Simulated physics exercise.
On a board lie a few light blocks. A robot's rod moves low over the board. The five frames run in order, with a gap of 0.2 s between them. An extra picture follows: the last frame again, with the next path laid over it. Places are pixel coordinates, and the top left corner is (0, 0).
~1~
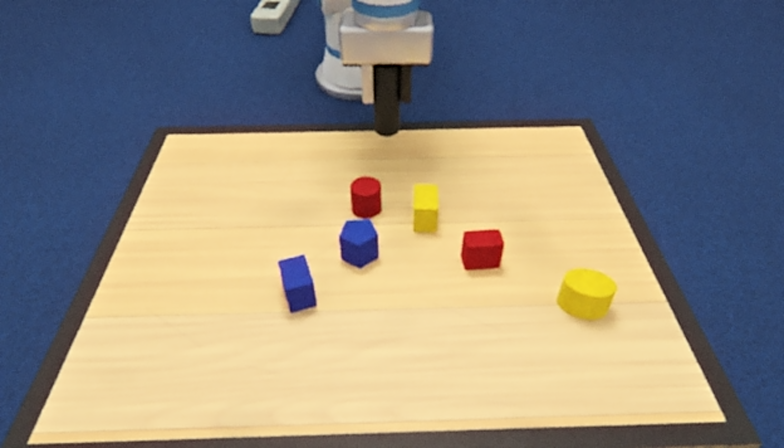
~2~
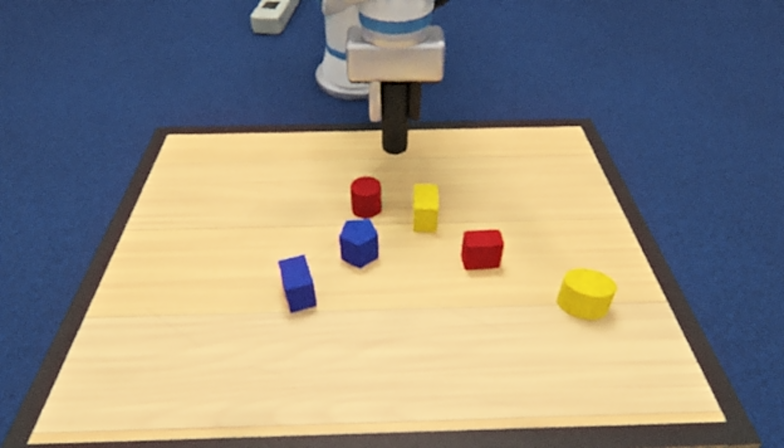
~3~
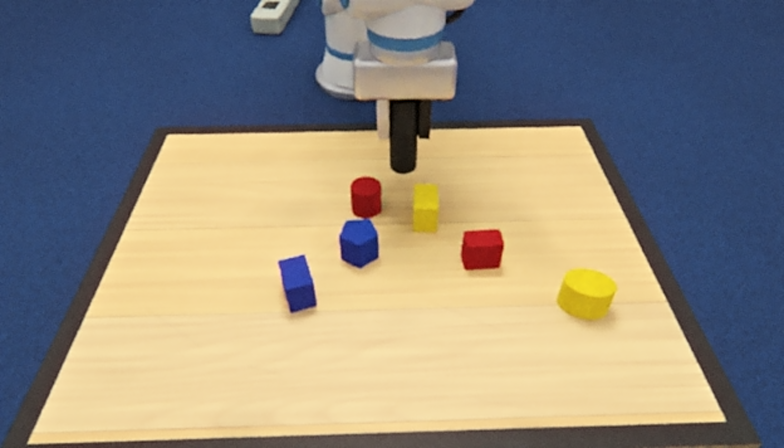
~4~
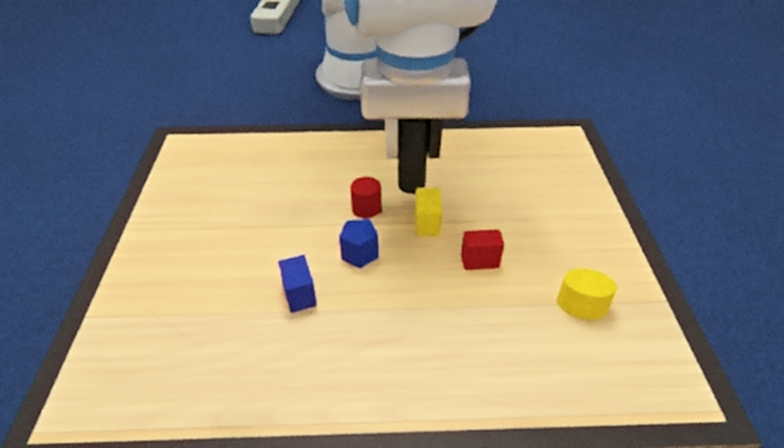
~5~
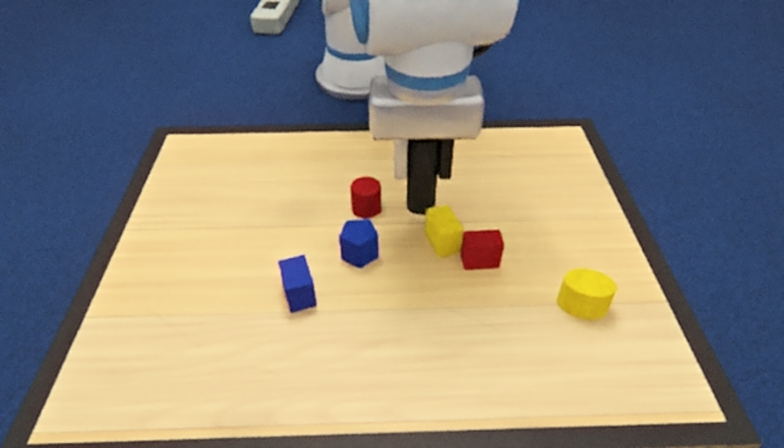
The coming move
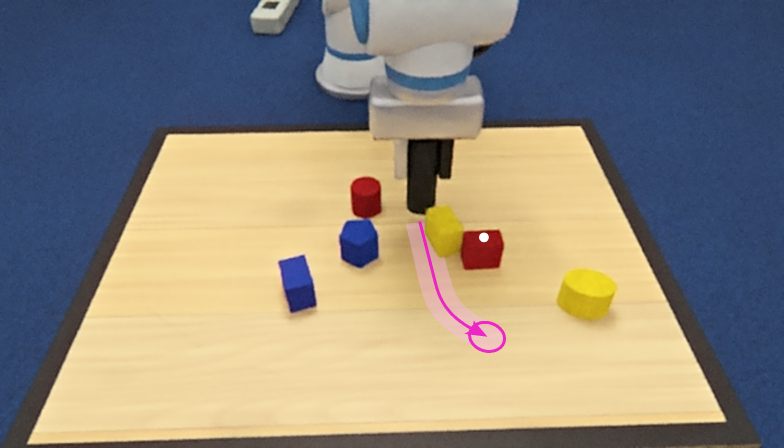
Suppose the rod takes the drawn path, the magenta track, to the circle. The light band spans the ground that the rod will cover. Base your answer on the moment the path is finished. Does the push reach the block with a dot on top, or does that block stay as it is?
It shifts position.
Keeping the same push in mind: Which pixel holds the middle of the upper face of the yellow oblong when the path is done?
At (475, 257).
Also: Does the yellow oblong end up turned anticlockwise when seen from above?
Answer: Yes.
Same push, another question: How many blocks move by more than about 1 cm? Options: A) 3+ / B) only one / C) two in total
The correct letter is C.
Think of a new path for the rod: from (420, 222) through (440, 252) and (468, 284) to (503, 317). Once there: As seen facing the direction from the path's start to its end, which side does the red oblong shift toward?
Facing the way the path runs, start to end, you'll find the red oblong has shifted left.
The line goes from (420, 222) through (429, 259) and (443, 302) to (487, 337); the dot is on the red oblong.
On the path given first. One third of the way, rod at (431, 243); yellow oblong at (467, 246), turned 55° anticlockwise; red oblong at (501, 249), turned 70° anticlockwise.
Two thirds of the way, rod at (444, 285); yellow oblong at (475, 257), turned 80° anticlockwise; red oblong at (507, 250), turned 95° anticlockwise.
At the end, rod at (490, 320); red circular block unmoved; yellow oblong at (475, 257), turned 80° anticlockwise; red oblong at (507, 250), turned 95° anticlockwise.
